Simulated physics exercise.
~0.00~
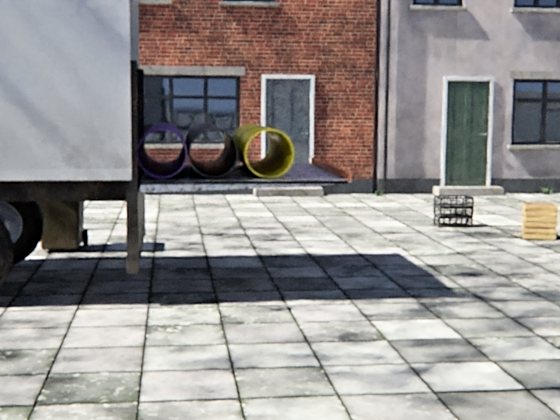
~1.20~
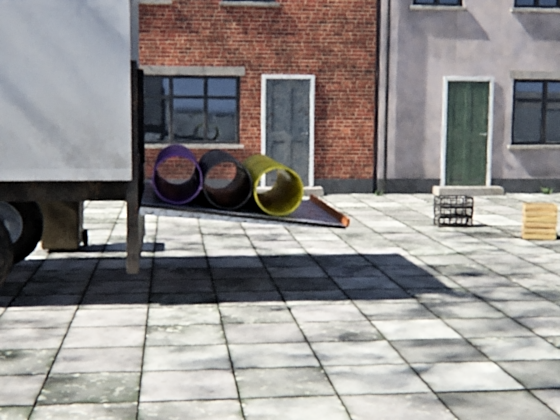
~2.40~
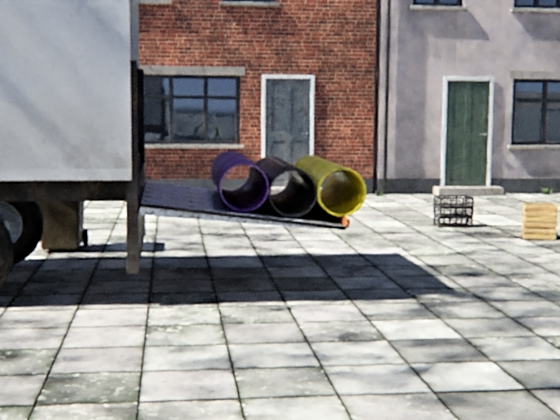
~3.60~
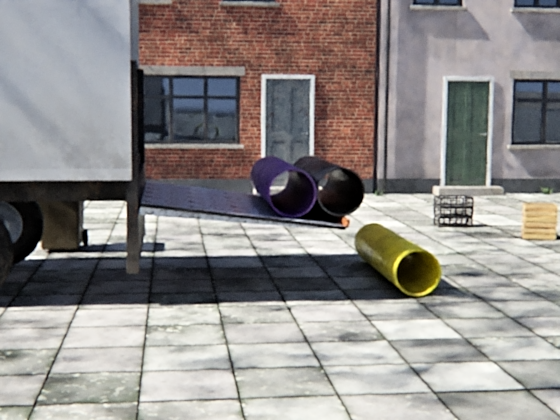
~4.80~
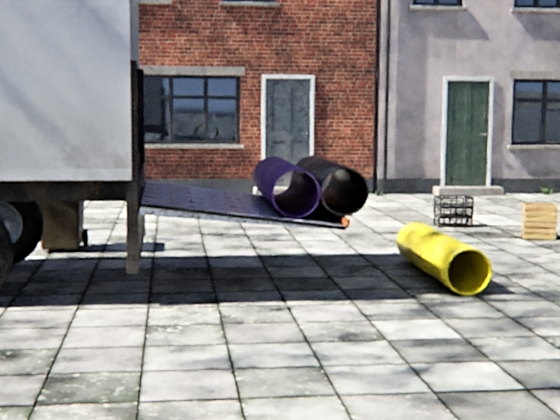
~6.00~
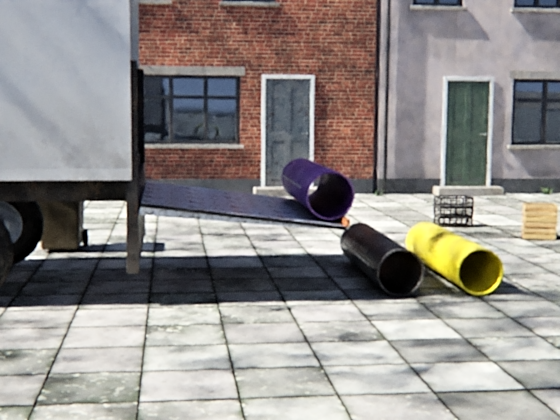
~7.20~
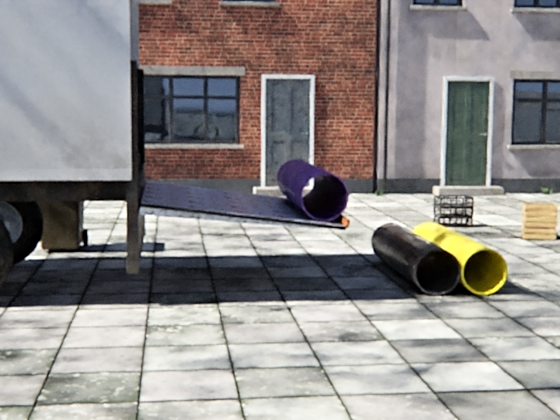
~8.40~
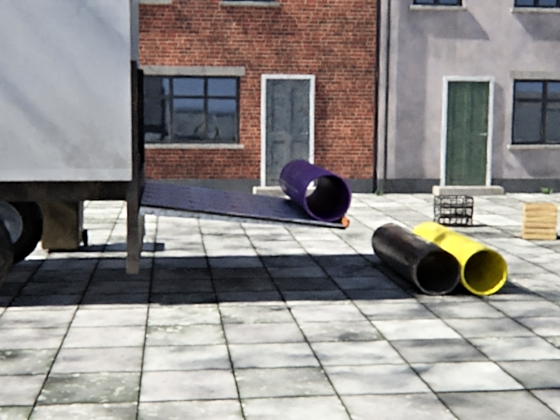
On a sunlit paved street, seen by a still camera from across the slabs, a pale van body stands at the left before a brick house and a grey one. Purple, black and yellow hollow pipes lie side by side on its rear platform, with crates at the right. The platform tips down to the right, and the pipes roll toward its low edge. The yellow one goes over first, drops to the paving and rolls right. The black pipe follows and comes to rest against the yellow, while the purple one stays on the platform by the edge.
